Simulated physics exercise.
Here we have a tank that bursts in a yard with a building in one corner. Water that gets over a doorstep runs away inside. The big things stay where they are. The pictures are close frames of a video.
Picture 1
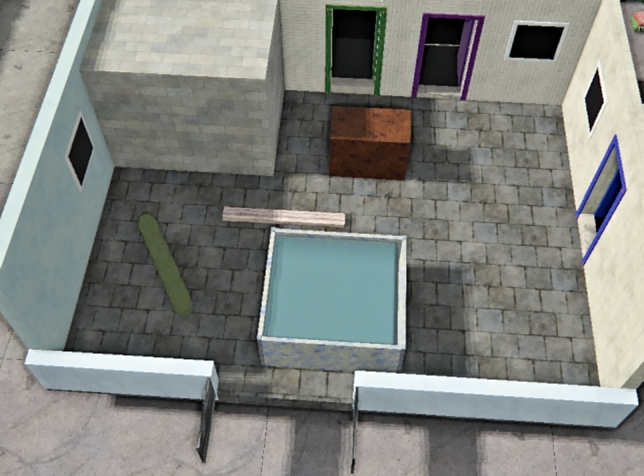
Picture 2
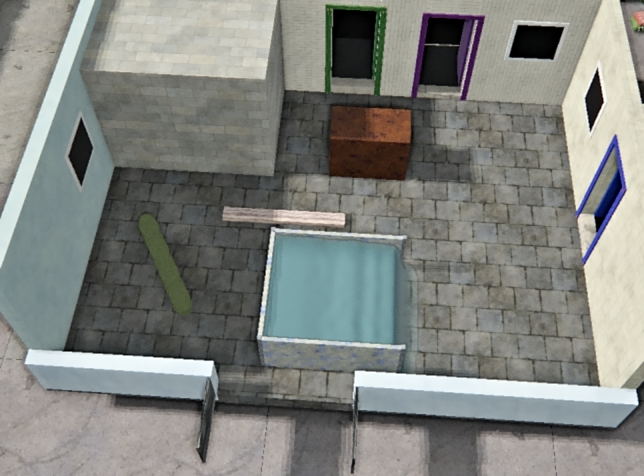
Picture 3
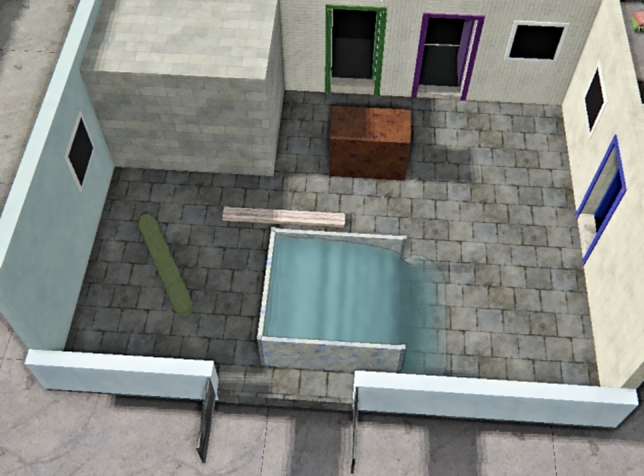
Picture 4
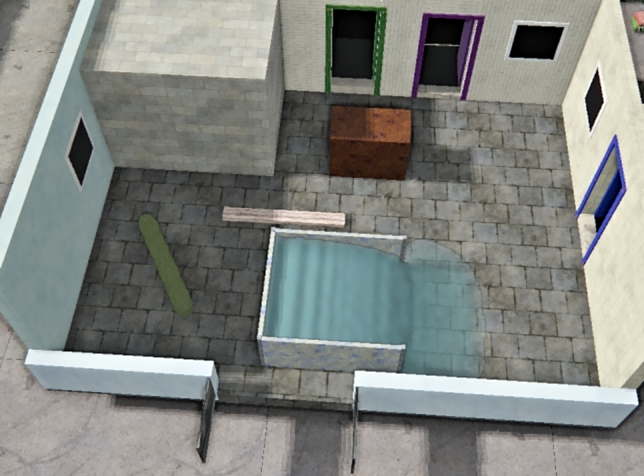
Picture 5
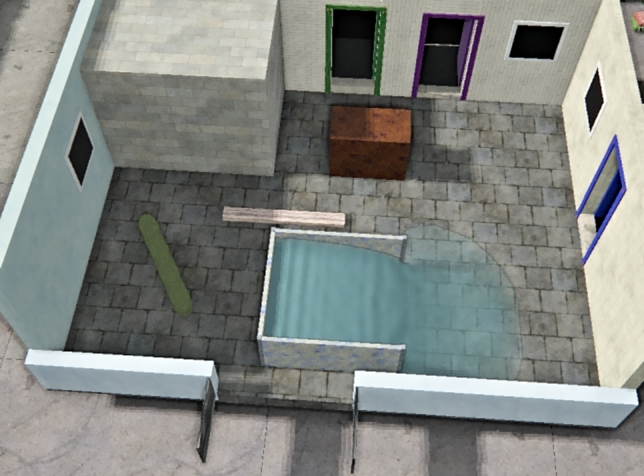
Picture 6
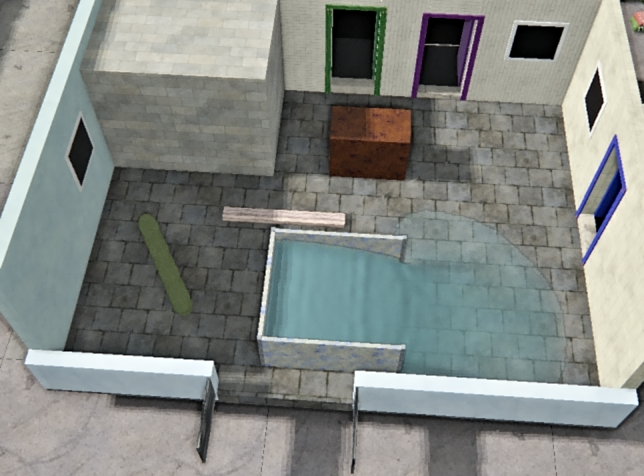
To begin with, an open tank full of bluish water stands still in a walled, paved yard with a building in one corner. Then its right side gives way and water pours out through the gap, spreading rightward over the paving in a widening, rounded sheet as the level in the tank lowers.
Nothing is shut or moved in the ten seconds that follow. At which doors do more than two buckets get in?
One by one: The purple door floods; the green door holds within the limit; the blue door floods.
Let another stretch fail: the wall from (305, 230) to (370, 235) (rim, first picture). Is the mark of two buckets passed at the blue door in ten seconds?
My reading: The blue one keeps below it.
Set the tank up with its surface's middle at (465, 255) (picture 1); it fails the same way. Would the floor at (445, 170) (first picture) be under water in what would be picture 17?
Answer: Dry.
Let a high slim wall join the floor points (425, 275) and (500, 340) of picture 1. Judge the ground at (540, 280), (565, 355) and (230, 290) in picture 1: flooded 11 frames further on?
In turn: Flooded, flooded, not flooded.
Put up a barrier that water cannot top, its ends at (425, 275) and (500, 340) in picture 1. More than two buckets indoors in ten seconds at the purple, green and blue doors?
Then: Purple door goes over; green door stays under; blue door takes less.
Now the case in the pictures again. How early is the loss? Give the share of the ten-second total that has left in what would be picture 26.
I make it 30 per cent.
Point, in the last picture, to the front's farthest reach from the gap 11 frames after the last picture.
Near (564, 125).
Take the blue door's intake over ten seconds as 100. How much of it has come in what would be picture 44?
Near 100 in a hundred.
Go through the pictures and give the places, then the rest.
The first frame shows the open tank at (335, 288) is whole and still.
In the second frame, the front is at a hidden place, out from the gap at (398, 310).
In the third frame, the front is at a hidden place, out from the gap at (398, 310).
In the fourth frame, water pours out at (398, 312) and has run to a hidden place.
In the fifth frame, water pours out at (398, 312) and has run to a hidden place.
In the sixth frame, the front is at (560, 362), out from the gap at (398, 312).
A moment on, water covers 30 % of the floor; the purple door not reached, the green door not reached, the blue door wet at the sill, nothing in.
Next, water covers 35 % of the floor; the purple door not reached, the green door not reached, the blue door over two buckets in.
Then, water covers 40 % of the floor; the purple door wet at the sill, nothing in, the green door not reached, the blue door over two buckets in.
Later, water covers 65 % of the floor; the purple door over two buckets in, the green door wet at the sill, nothing in, the blue door over two buckets in.
In the end, water covers 85 % of the floor; the purple door over two buckets in, the green door wet at the sill, nothing in, the blue door over two buckets in.
